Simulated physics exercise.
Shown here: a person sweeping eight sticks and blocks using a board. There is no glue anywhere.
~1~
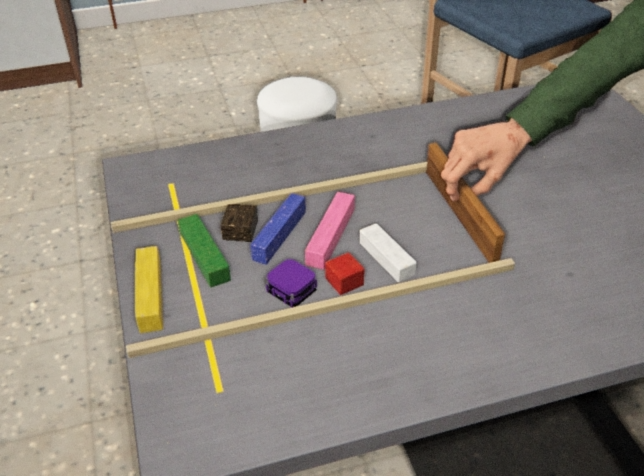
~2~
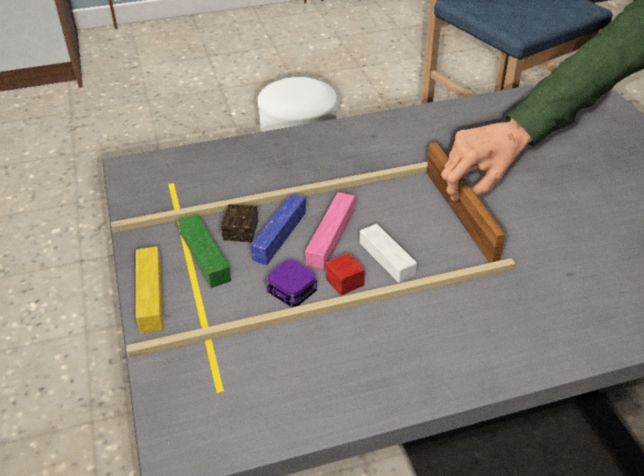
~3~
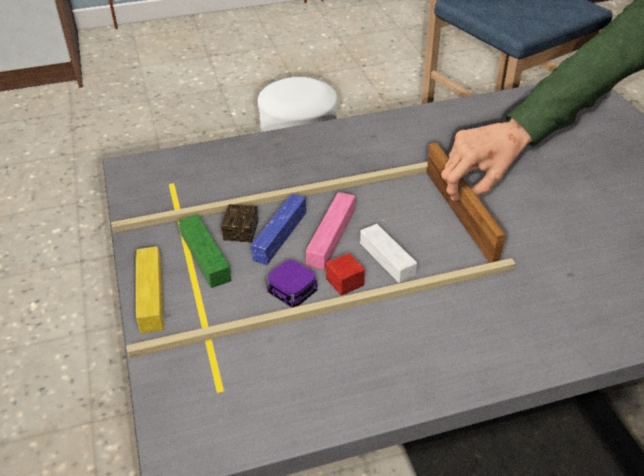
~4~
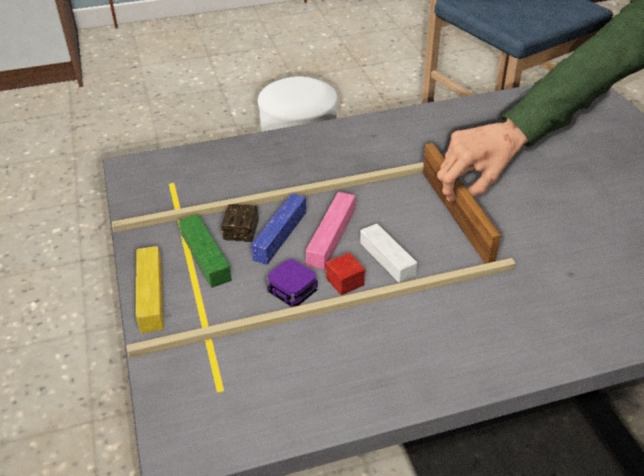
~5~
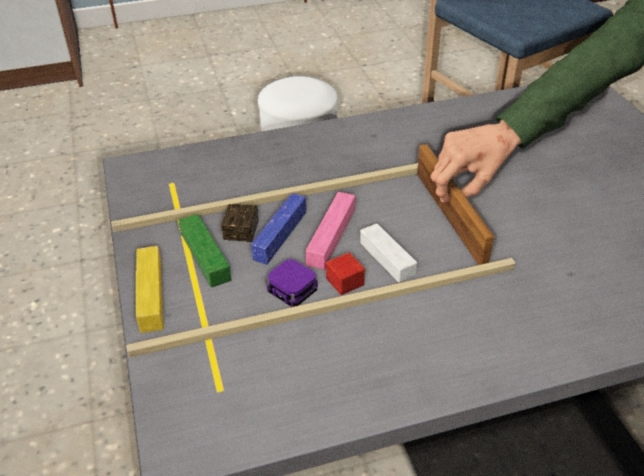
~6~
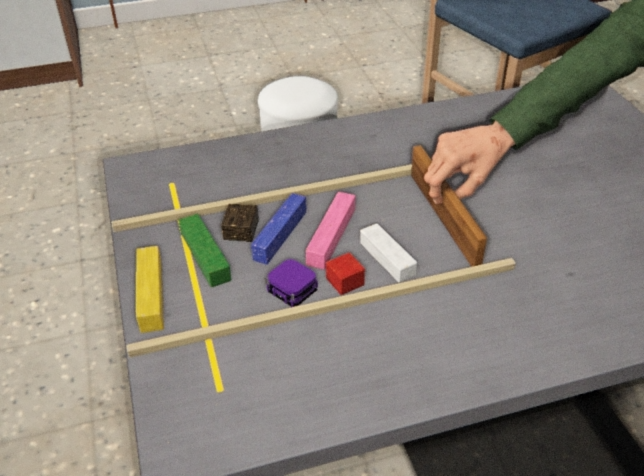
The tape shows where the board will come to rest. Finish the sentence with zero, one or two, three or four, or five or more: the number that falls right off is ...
The number that falls right off is one or two.
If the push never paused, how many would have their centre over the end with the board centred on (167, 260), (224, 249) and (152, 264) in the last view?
The counts are 4, 0 and 6, in that order.
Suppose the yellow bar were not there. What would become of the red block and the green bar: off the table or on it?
The red block is still there, the green bar is gone.
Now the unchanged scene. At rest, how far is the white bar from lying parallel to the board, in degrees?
Some 0 degrees.
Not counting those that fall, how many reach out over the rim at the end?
Overhanging ones - 2.
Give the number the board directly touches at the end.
2 end up touching it.
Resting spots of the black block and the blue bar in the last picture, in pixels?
The first comes to rest at (128, 238), and the second at (150, 248).
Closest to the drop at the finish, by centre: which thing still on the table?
The purple case is foremost.
Soon after, none off yet; yellow bar at rest near (150, 288); green bar at rest near (204, 249); black block at rest near (240, 222).
After that, none off yet; yellow bar at rest near (150, 288); green bar at rest near (204, 249); black block moving near (234, 223).
And then, none off yet; yellow bar displaced a little near (131, 293); green bar displaced about its own width near (147, 262); black block displaced well along near (167, 234).
In the end, the number that fall off is one or two; gone, green bar and yellow bar.
